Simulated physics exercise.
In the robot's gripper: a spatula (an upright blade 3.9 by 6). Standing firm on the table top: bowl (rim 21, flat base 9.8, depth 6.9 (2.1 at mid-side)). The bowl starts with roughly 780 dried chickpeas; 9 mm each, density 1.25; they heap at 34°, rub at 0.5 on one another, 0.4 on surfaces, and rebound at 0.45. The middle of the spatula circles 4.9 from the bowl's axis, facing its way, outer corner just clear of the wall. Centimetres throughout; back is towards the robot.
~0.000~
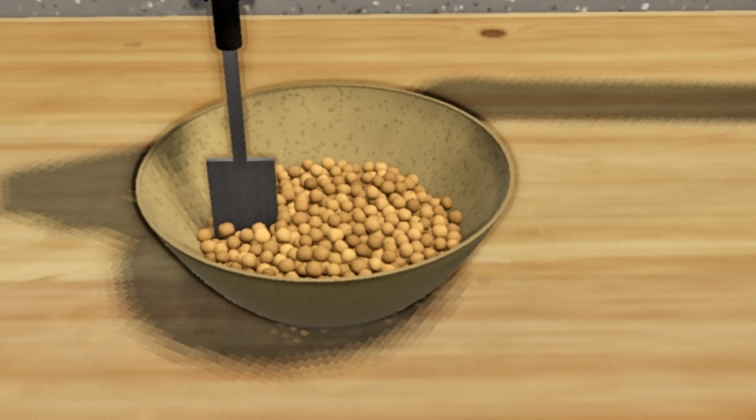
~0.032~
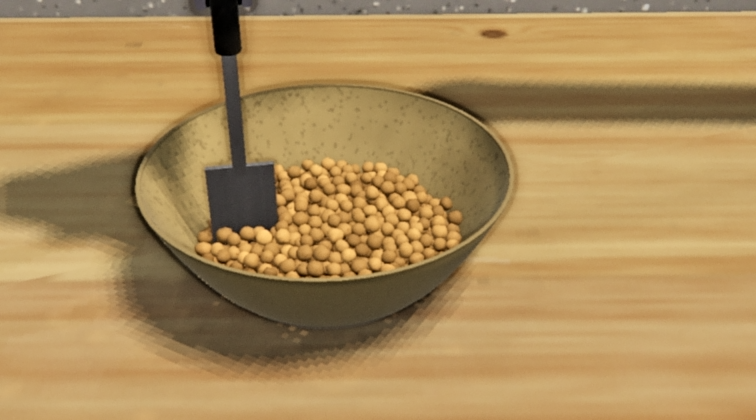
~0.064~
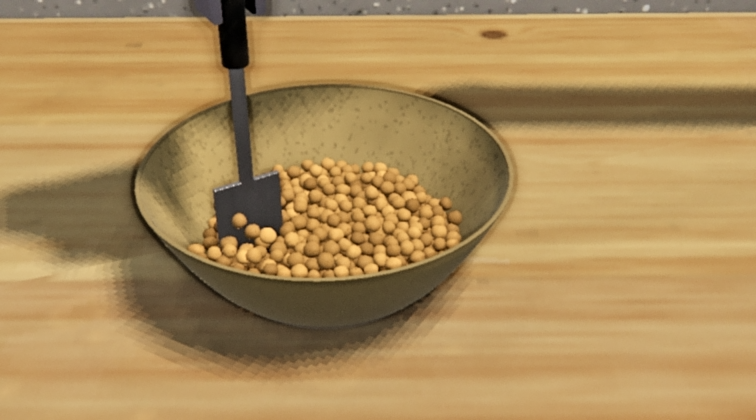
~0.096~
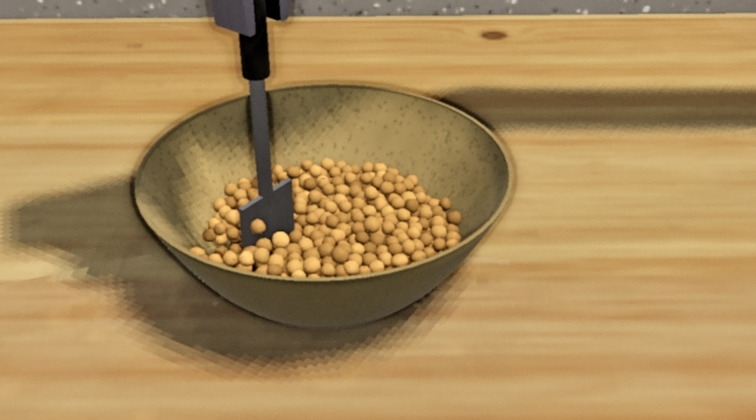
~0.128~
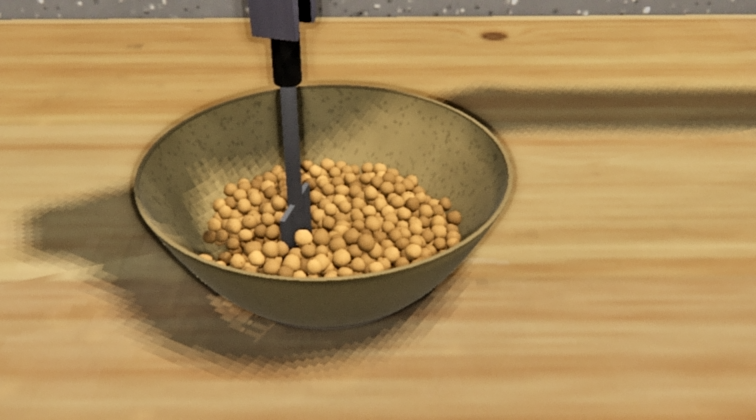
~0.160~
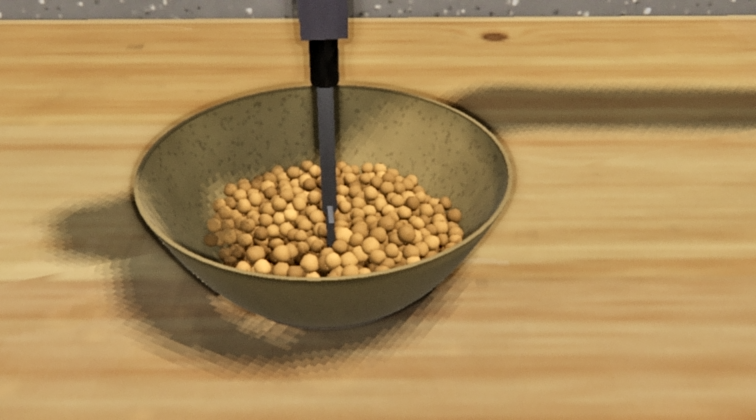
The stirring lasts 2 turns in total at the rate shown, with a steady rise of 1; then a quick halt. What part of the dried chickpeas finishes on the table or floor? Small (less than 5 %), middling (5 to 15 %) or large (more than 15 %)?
A middling share, 5 to 15 %, ends on the table or floor.
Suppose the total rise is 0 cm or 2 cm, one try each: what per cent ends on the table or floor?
Some 15 and 5 per cent.
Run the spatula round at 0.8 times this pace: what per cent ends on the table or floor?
Some 0 per cent.
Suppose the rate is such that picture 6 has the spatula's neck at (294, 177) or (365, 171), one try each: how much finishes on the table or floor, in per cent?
Some 0 and 15 per cent.
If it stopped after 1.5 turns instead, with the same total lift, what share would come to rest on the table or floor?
In that case some 5 per cent.
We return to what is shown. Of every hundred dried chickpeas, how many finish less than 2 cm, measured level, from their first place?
Some 15 per cent.
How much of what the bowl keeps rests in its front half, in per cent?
Some 50 per cent.
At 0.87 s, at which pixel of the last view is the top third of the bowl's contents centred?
At about (380, 188).
After 0.52 s, 340° round, highest piece 9 above the table; 742 in the bowl, 29 on the table or floor, 12 in flight or on the tool.
After 0.87 s, 224° round, highest piece 7 above the table; 723 in the bowl, 59 on the table or floor, 1 in flight or on the tool.
After 1.25 s, 0° round, highest piece 6 above the table; 721 in the bowl, 62 on the table or floor.
After 1.95 s, 0° round, highest piece 6 above the table; 721 in the bowl, 62 on the table or floor.
In the end, 721 in the bowl, 62 on the table or floor. That is 8 % on the table or floor.
